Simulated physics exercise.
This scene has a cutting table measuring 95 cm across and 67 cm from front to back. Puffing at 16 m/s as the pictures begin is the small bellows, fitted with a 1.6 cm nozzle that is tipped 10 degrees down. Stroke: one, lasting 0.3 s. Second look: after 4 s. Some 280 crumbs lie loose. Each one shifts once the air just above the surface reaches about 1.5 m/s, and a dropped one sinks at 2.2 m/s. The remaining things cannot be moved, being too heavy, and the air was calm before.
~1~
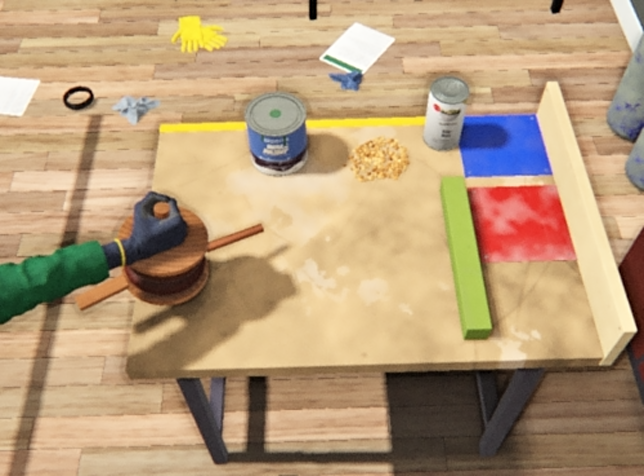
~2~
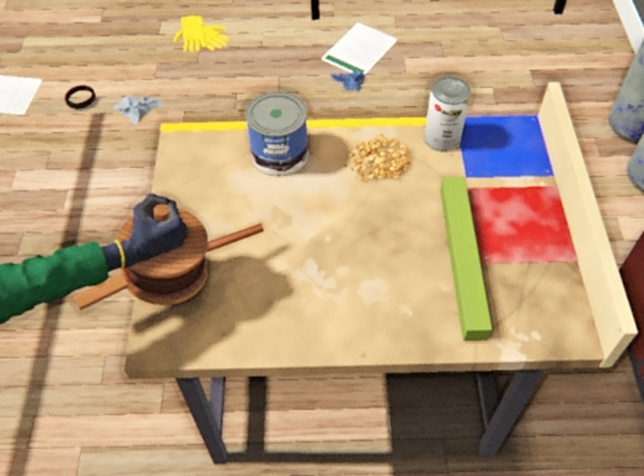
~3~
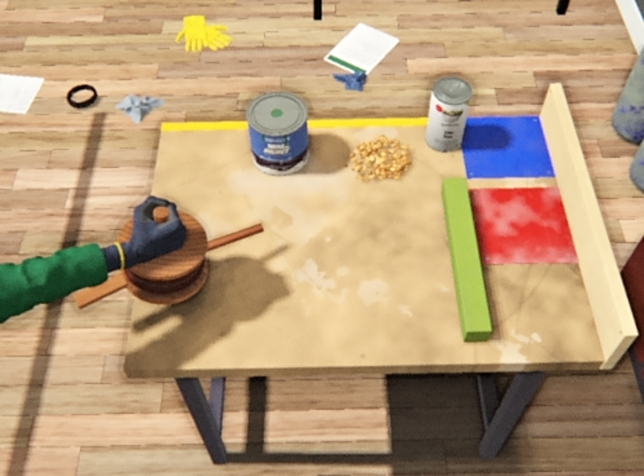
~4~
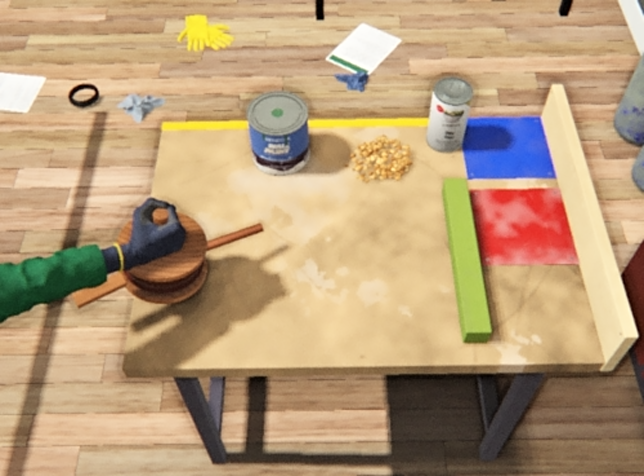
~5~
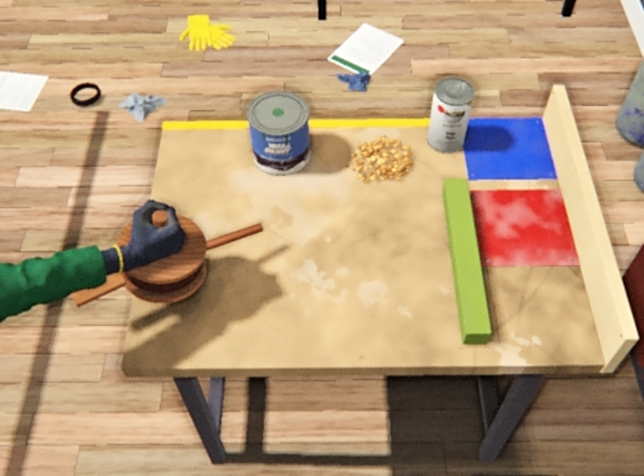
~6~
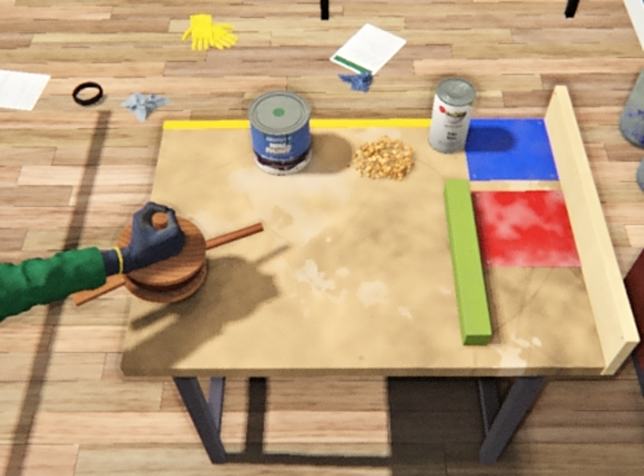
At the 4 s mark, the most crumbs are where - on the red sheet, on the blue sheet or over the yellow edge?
Yellow.
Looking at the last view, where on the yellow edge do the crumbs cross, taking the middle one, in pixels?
Close to pixel (410, 120).
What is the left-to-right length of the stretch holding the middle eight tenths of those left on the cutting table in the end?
20 centimetres or so.
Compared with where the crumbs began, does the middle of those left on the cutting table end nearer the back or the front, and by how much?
Backward it went, roughly 5 cm.
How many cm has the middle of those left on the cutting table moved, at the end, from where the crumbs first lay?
That works out close to 10 centimetres.
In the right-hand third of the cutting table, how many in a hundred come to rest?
Something close to 30 % ends up there.
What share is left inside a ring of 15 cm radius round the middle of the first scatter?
Roughly 50 in a hundred.
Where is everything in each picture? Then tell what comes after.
In the first frame, the middle of the crumbs is near (382, 159), none has stirred yet and the mouth of the small bellows is at (262, 228).
In the second frame, the middle of the crumbs is near (383, 157), none has stirred yet, the blue sheet is centred on (503, 146), the red sheet is centred on (521, 223) and the yellow edge is centred on (350, 120).
In the third frame, the middle of the crumbs is near (383, 157), none has stirred yet, the top of a tin is at (452, 90) and the top of a tin is at (277, 113).
In the fourth frame, the middle of the crumbs is near (384, 158) and none has stirred yet.
In the fifth frame, the middle of the crumbs is near (385, 158) and none has stirred yet.
In the sixth frame, the middle of the crumbs is near (386, 158) and about 1 % have left their places.
Then, 0.6 s after the last picture the count stands so, 4 % are on the blue sheet, 0 % on the red sheet and 40 % over the yellow edge; the middle of those left on the top is near (421, 140).
Then, 1.0 s after the last picture the count stands so, 4 % are on the blue sheet, 0 % on the red sheet and 40 % over the yellow edge; the middle of those left on the top is near (421, 140).
Then, 2.0 s after the last picture the count stands so, 4 % are on the blue sheet, 0 % on the red sheet and 40 % over the yellow edge; the middle of those left on the top is near (421, 140).
Then, 3.8 s after the last picture, at the end, 4 % are on the blue sheet, 0 % on the red sheet and 40 % over the yellow edge; the middle of those left on the top is near (421, 140).
